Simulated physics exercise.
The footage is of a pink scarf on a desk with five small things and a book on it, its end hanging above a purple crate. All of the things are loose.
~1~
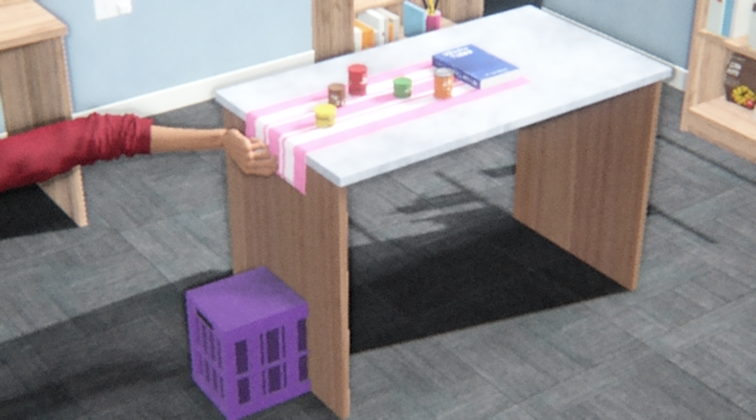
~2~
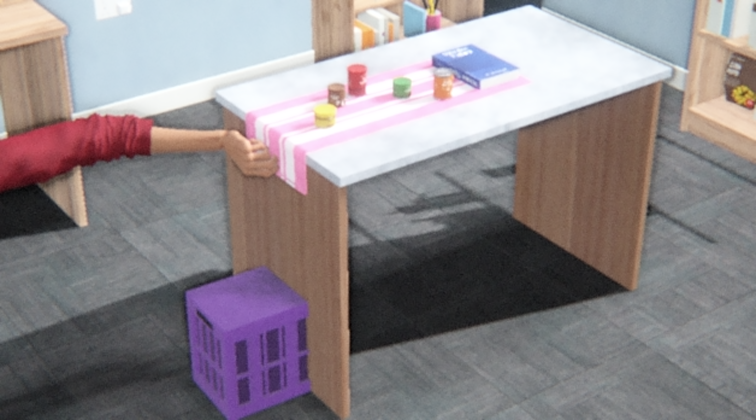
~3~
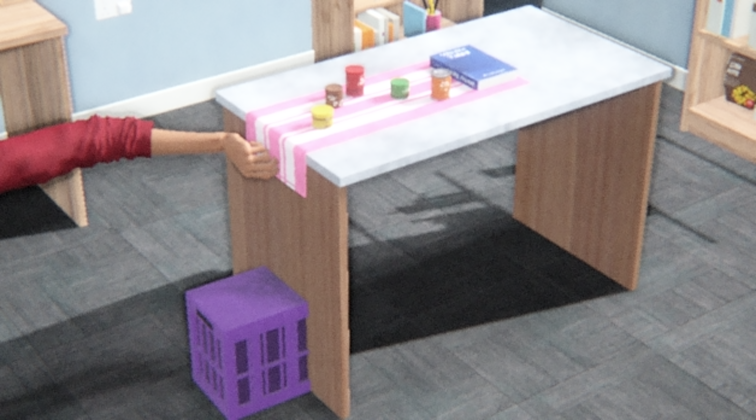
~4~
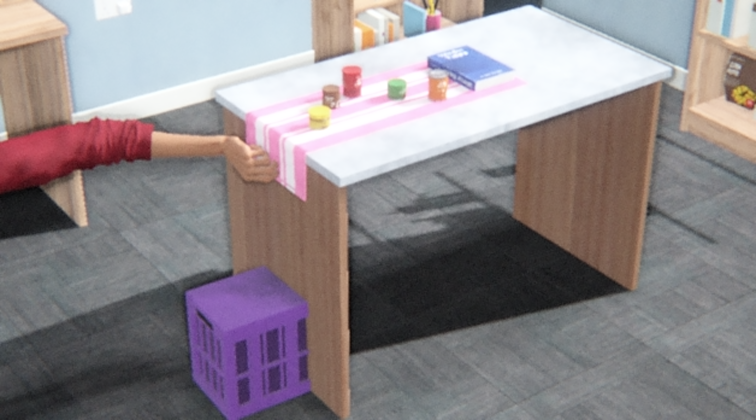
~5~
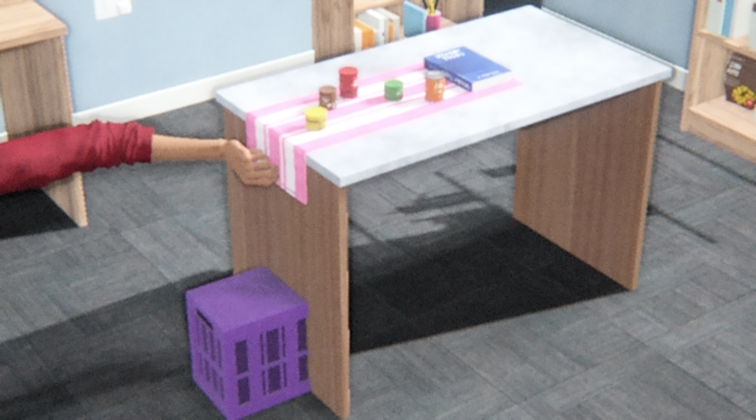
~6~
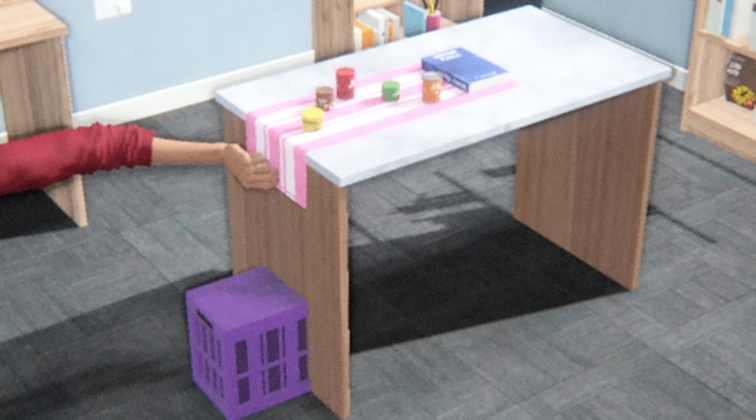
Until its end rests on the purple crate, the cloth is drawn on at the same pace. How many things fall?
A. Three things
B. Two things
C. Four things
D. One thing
A.
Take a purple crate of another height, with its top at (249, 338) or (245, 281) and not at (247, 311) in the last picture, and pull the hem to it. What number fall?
4 and 2.
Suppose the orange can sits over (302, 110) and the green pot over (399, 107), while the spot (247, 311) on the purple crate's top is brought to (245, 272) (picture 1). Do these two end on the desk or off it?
The orange can is lost; the green pot stays aboard.
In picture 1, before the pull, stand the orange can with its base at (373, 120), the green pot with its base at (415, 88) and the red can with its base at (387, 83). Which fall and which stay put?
Outcome: Orange can is gone, green pot is still in place, red can is still in place.
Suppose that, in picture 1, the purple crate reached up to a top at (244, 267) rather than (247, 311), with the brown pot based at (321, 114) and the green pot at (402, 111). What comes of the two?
The brown pot is lost, the green pot stays put.
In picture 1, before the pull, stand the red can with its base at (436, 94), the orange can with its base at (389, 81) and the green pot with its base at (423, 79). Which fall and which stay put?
In the end the red can is still on top, the orange can is still on top, and the green pot is still on top.
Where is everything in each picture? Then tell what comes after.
In the first frame, hem (306, 194); yellow pot (325, 109); brown pot (337, 86); red can (357, 68); green pot (403, 80); orange can (444, 72); top of the crate (247, 311).
In the second frame, hem (307, 194); yellow pot (325, 109).
In the third frame, hem (306, 197); brown pot (334, 87).
In the fourth frame, hem (306, 201); red can (352, 69); top of the crate (247, 311).
In the fifth frame, hem (307, 204); green pot (394, 83).
In the sixth frame, hem (306, 208); yellow pot (312, 113); brown pot (324, 90); red can (345, 71); green pot (391, 84); orange can (432, 75).
Soon after, hem near (277, 242); yellow pot gone.
Then, hem on the crate; yellow pot, brown pot and red can gone.
At rest, hem on the crate; yellow pot, brown pot and red can gone. The count of fallen things is three.
